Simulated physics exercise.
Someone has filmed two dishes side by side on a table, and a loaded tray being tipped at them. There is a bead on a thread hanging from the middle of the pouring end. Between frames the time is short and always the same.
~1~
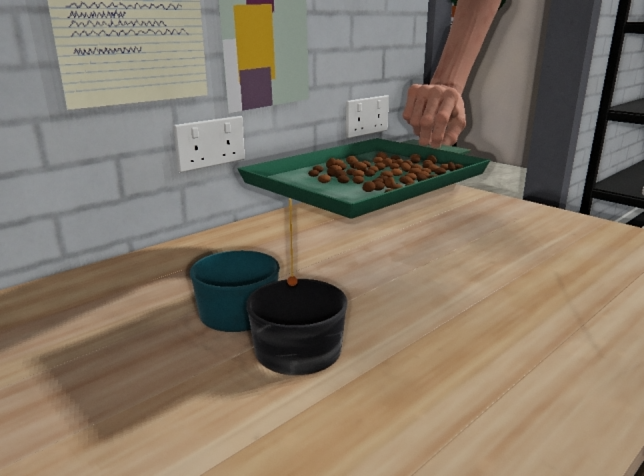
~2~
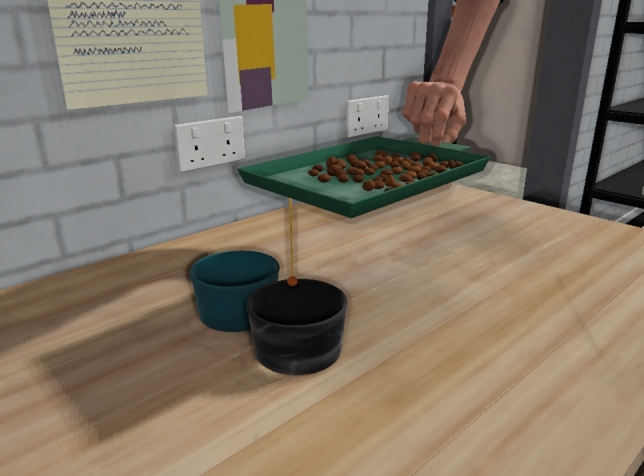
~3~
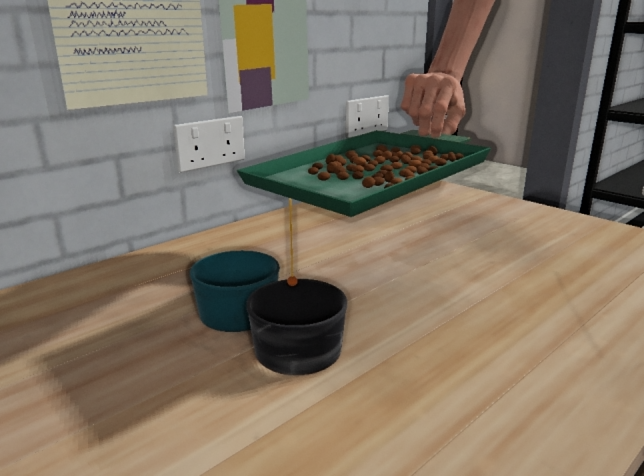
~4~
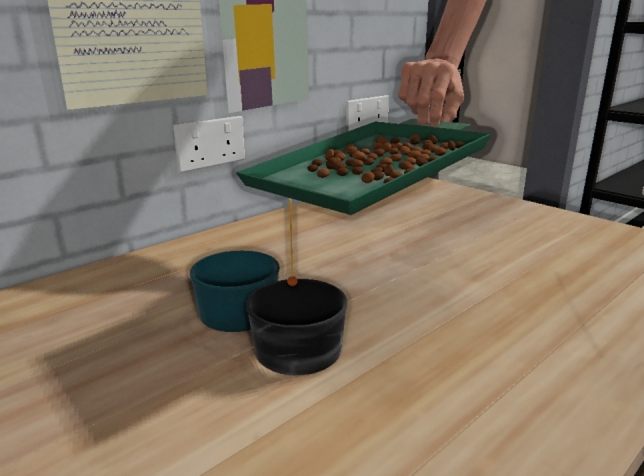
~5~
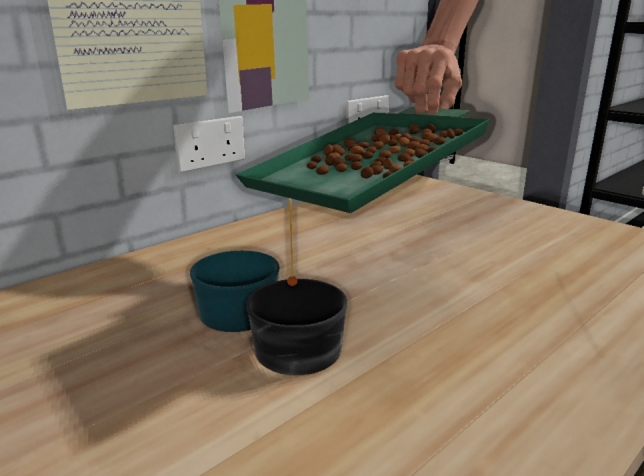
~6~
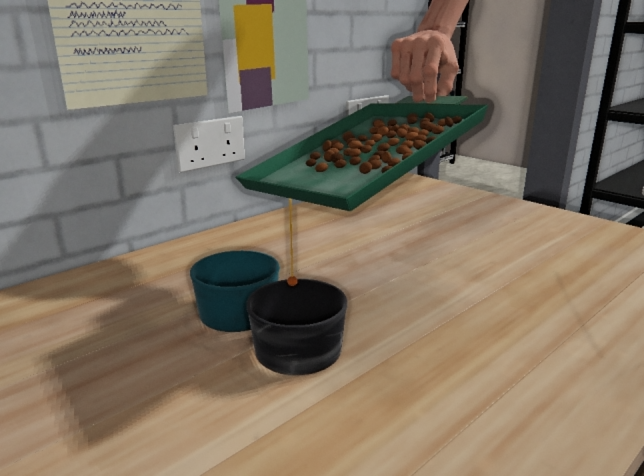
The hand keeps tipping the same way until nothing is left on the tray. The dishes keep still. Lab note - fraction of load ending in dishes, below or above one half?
Above one half.
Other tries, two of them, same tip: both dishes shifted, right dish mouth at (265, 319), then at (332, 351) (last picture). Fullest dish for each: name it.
Well, the first go goes to the leftmost dish, and the second to the leftmost dish.
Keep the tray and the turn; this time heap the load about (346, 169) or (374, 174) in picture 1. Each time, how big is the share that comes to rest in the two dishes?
First case: Around 80 %; second case: Around 70 %.
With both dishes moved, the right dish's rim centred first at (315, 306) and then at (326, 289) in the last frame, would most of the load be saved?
For the two tries in order: Exceeding half, not as much as half.
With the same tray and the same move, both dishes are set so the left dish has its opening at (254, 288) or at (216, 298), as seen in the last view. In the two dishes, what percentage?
It works out to 80 percent and then 50 percent.
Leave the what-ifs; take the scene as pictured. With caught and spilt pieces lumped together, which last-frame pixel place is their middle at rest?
Once nothing moves, the middle sits near (238, 315).
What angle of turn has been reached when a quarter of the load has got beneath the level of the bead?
I'd say close to 70 degrees.
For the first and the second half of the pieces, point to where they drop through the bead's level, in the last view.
Near (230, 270) to start, and near (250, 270) afterwards.
Shortly afterwards, tray tipped steeply; the bulk on the tray; only a few in the left dish; a little in the air.
Next, tray tipped right over; near a quarter on the tray; a little in the right dish; near a third in the left dish; a little outside both; near a quarter in the air.
Some moments later, tray tipped past a quarter turn; near a quarter in the right dish; near two thirds in the left dish; near a quarter outside both.
In the end, tray tipped past a quarter turn; near a quarter in the right dish; near two thirds in the left dish; near a quarter outside both.
